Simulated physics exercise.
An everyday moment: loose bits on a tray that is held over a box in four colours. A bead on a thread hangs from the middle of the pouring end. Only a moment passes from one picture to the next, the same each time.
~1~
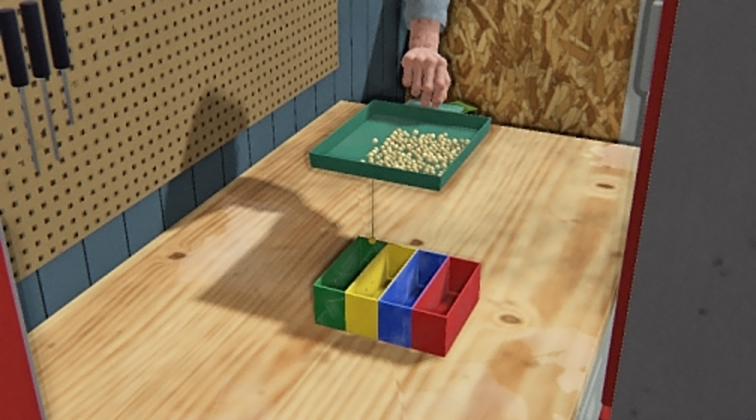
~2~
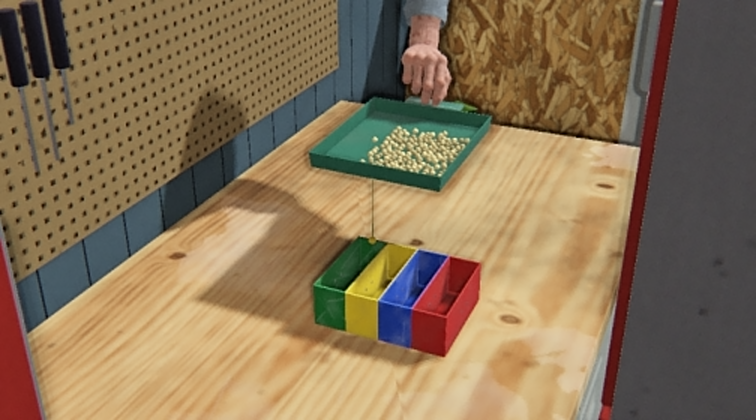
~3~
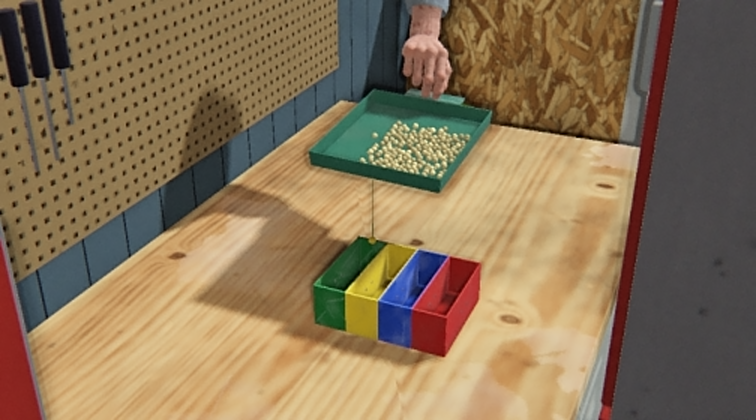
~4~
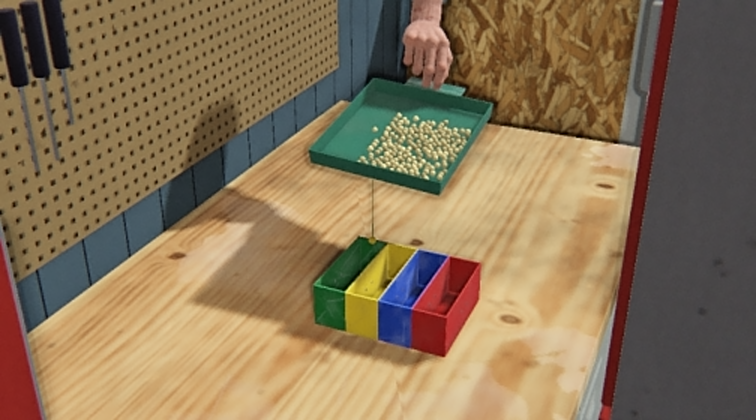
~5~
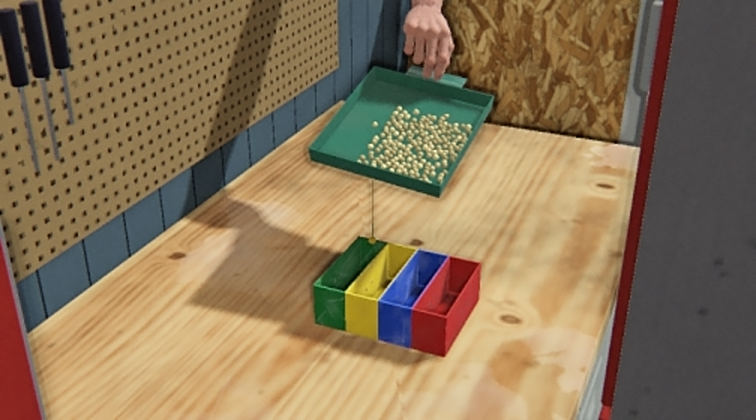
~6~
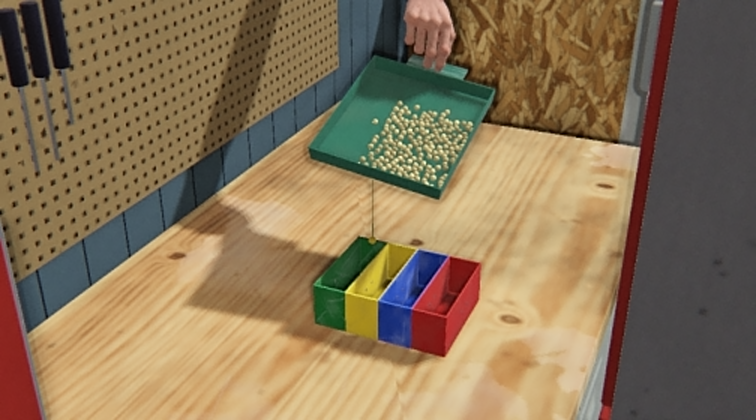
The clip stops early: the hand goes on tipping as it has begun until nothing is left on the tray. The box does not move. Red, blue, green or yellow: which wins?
Most goes to the blue cell.
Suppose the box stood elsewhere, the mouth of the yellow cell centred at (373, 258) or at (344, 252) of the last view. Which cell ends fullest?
At the first place the cell in red, at the second the cell in red.
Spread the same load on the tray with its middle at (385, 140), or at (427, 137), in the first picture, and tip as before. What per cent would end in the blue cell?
The first gives 70 %, the second 80 %.
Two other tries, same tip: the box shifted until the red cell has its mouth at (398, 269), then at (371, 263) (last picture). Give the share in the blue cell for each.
Near 0 % and 0 %.
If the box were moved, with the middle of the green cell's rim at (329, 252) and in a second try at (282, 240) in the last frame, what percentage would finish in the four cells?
Roughly 90 per cent, and 0 per cent.
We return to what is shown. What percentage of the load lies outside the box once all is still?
Some 0 per cent.
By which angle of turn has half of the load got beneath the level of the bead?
At some 110 degrees.
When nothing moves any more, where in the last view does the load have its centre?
Around (417, 307).
Soon, tray tipped steeply; nearly all on the tray; a stray few falling or outside the box.
A while on, tray tipped past a quarter turn; about a third on the tray; about a third in the blue cell; a small part in the red cell; a small part in the yellow cell; about a quarter falling or outside the box.
Towards the end, tray tipped past a quarter turn; most in the blue cell; a small part in the red cell; a small part in the yellow cell; a stray few in the green cell; a stray few falling or outside the box.
Finally, tray tipped past a quarter turn; most in the blue cell; a small part in the red cell; a small part in the yellow cell; a stray few in the green cell; a stray few outside the box.
